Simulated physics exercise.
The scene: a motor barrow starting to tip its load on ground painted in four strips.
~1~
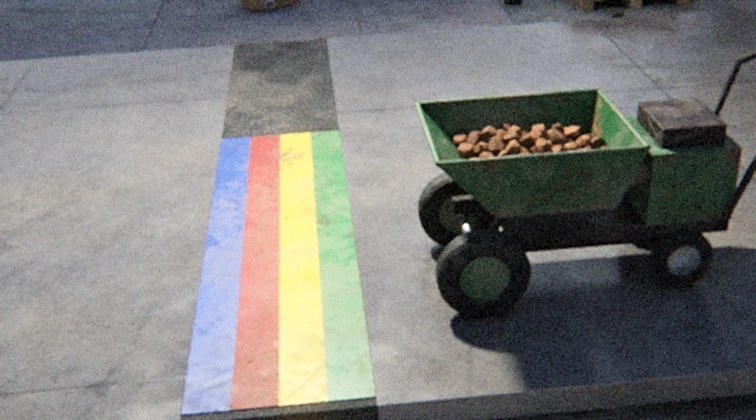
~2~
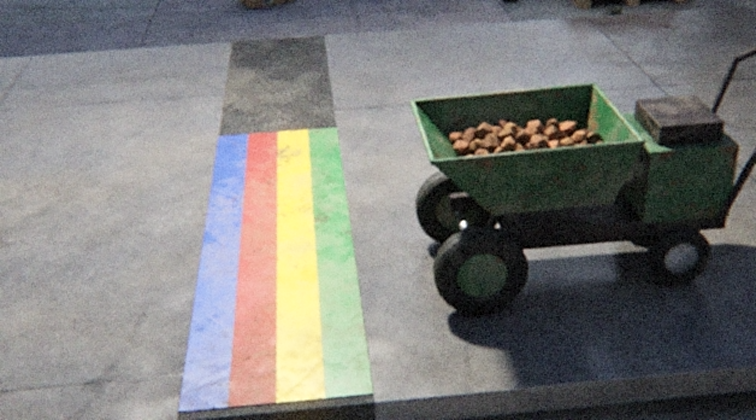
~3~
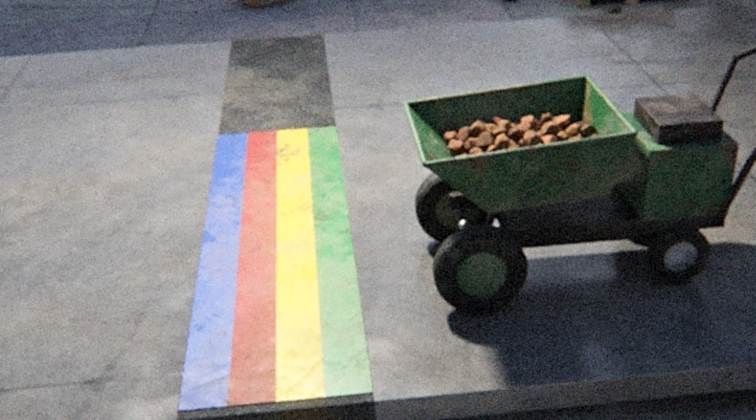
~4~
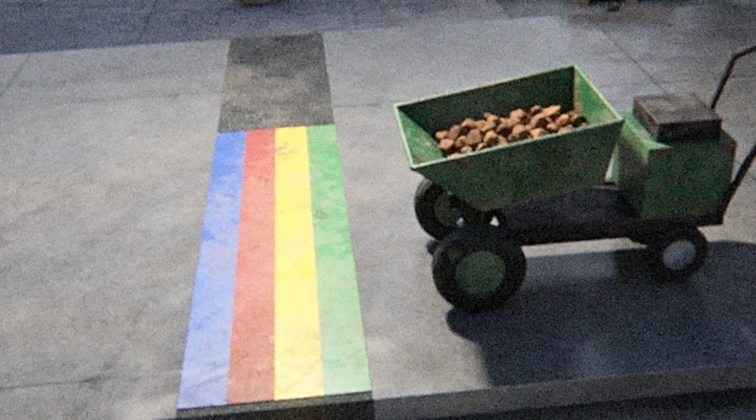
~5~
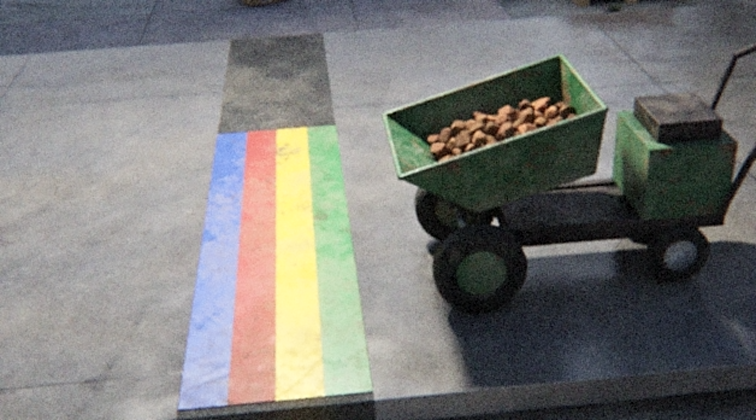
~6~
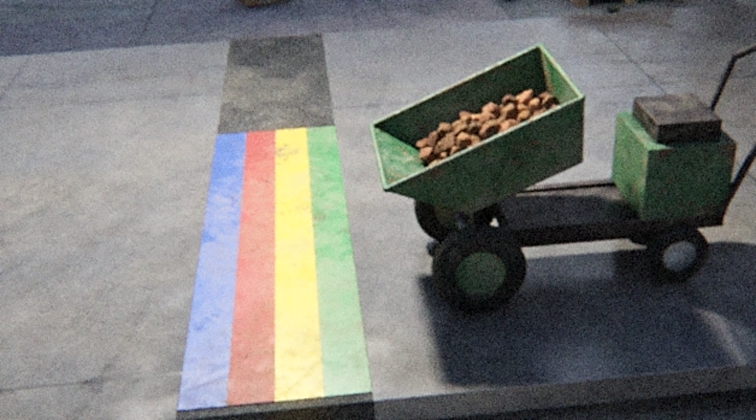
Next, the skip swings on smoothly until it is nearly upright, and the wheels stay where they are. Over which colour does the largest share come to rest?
Most covered: The yellow band.
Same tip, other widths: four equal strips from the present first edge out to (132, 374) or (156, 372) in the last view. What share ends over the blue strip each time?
First some 10, then 0 per cent.
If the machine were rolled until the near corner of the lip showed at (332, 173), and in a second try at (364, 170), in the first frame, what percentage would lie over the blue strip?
The first gives 40 %, the second 30 %.
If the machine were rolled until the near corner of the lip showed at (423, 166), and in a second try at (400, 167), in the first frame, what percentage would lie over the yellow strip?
First some 30, then 20 per cent.
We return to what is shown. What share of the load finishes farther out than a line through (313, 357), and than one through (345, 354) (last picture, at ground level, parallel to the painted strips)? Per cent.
Near 60 % and 80 %.
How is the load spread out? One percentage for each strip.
In per cent, green strip 20, yellow strip 30, red strip 20 and blue strip 10.
Shortly afterwards, skip tipped steeply; the whole lot in the skip.
Next, skip tipped right over; near two thirds in the skip; a little over the green strip; near a quarter over the yellow strip; only a few over the red strip.
Some moments later, skip tipped right over; a little in the skip; near a quarter over the green strip; near a third over the yellow strip; near a quarter over the red strip; a little over the blue strip; a little off the paint.
In the end, skip tipped right over; a little in the skip; near a quarter over the green strip; near a third over the yellow strip; near a quarter over the red strip; a little over the blue strip; a little off the paint.
